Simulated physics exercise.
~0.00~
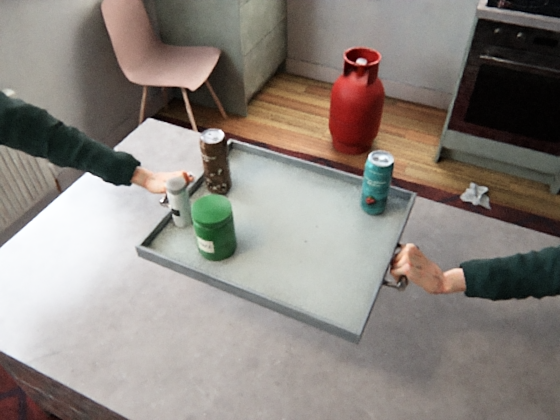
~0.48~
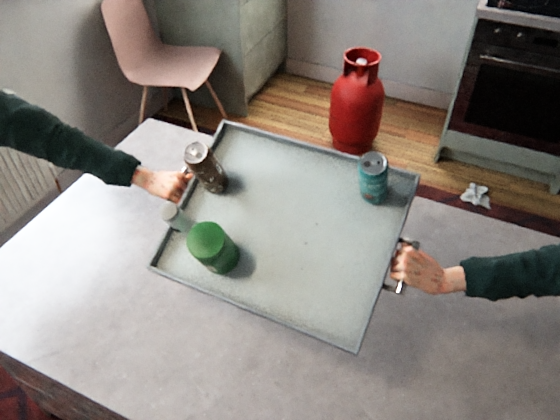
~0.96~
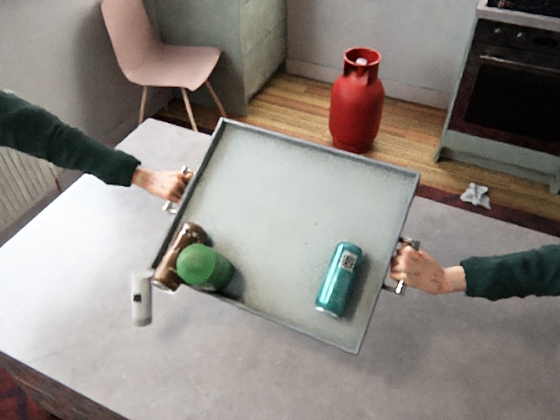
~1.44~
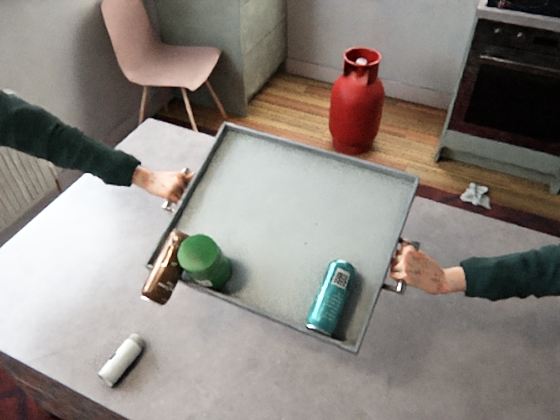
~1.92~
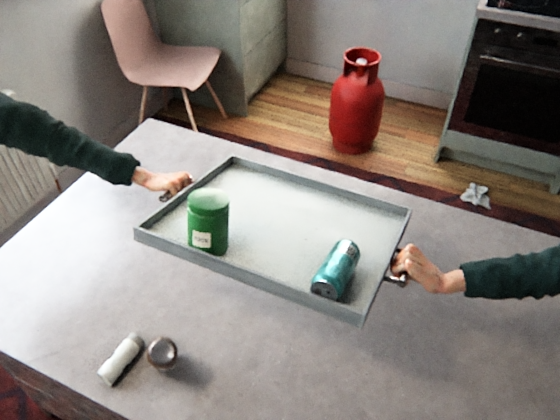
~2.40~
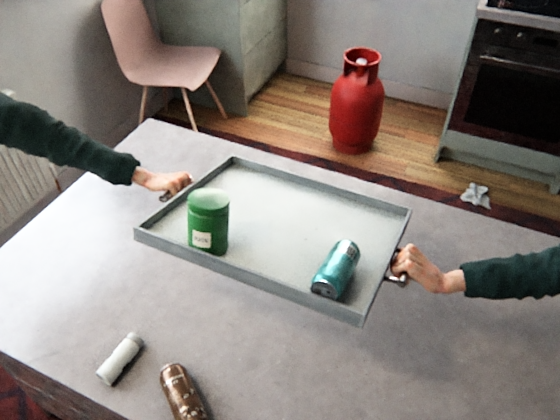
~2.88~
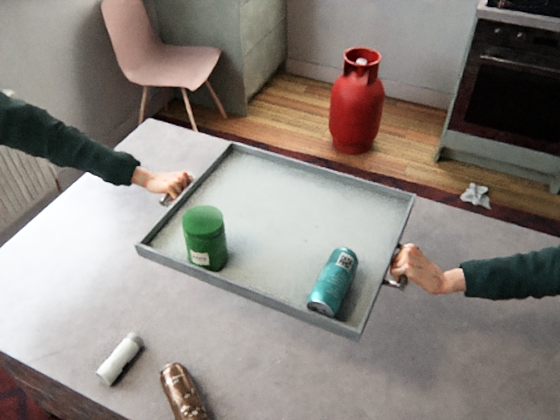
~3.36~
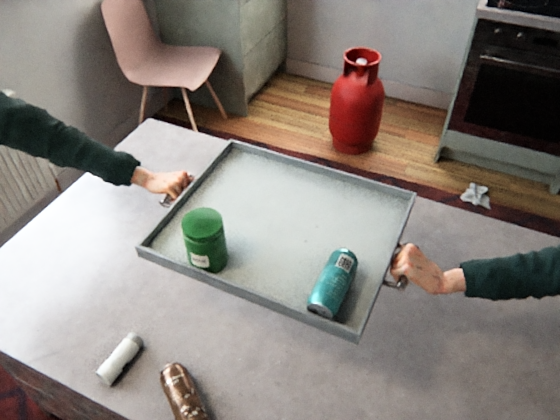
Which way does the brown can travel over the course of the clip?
The brown can moves down, sliding off the near side of the tray and ending up on its side on the table.
Above a grey table, two hands tilt a tray, toppling three cans and spilling two.
